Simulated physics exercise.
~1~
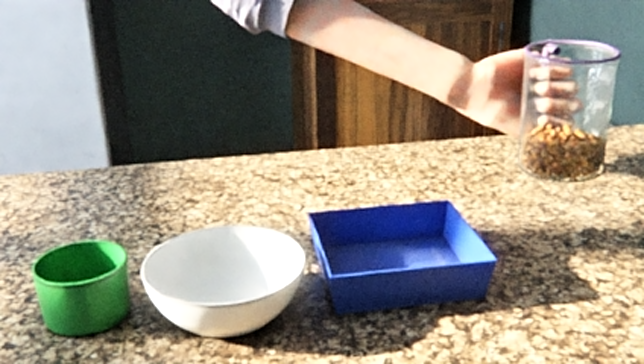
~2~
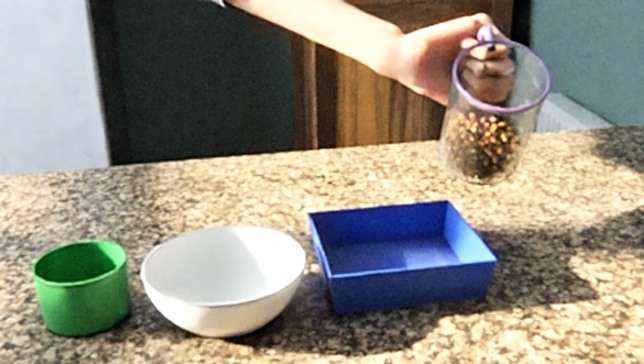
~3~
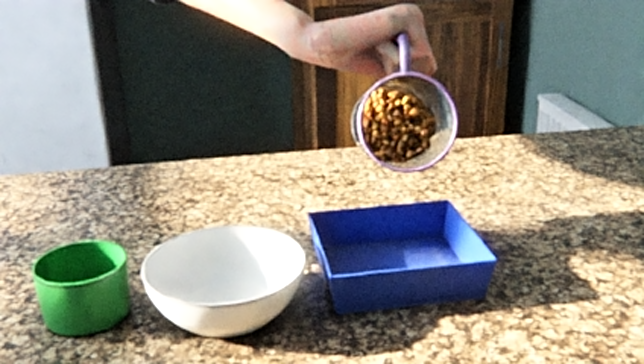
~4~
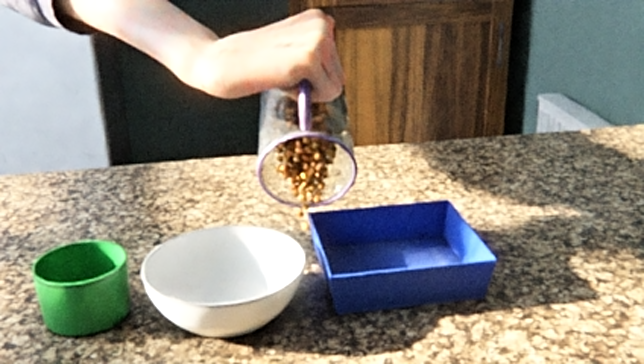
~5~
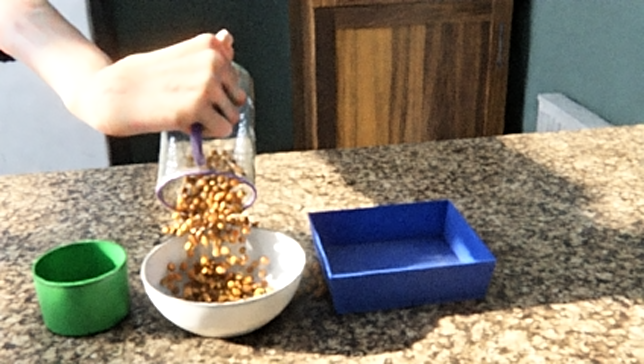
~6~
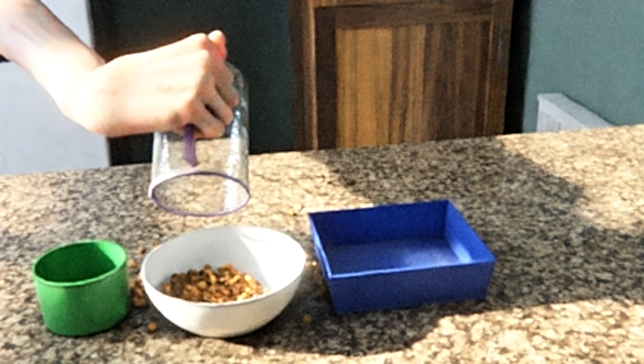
A hand carried a clear jug of small brown pieces leftward over a speckled counter, tipping it past the blue tin until the pieces poured into the white bowl, leaving the jug empty and some scattered around the bowl, beside the empty green dish.
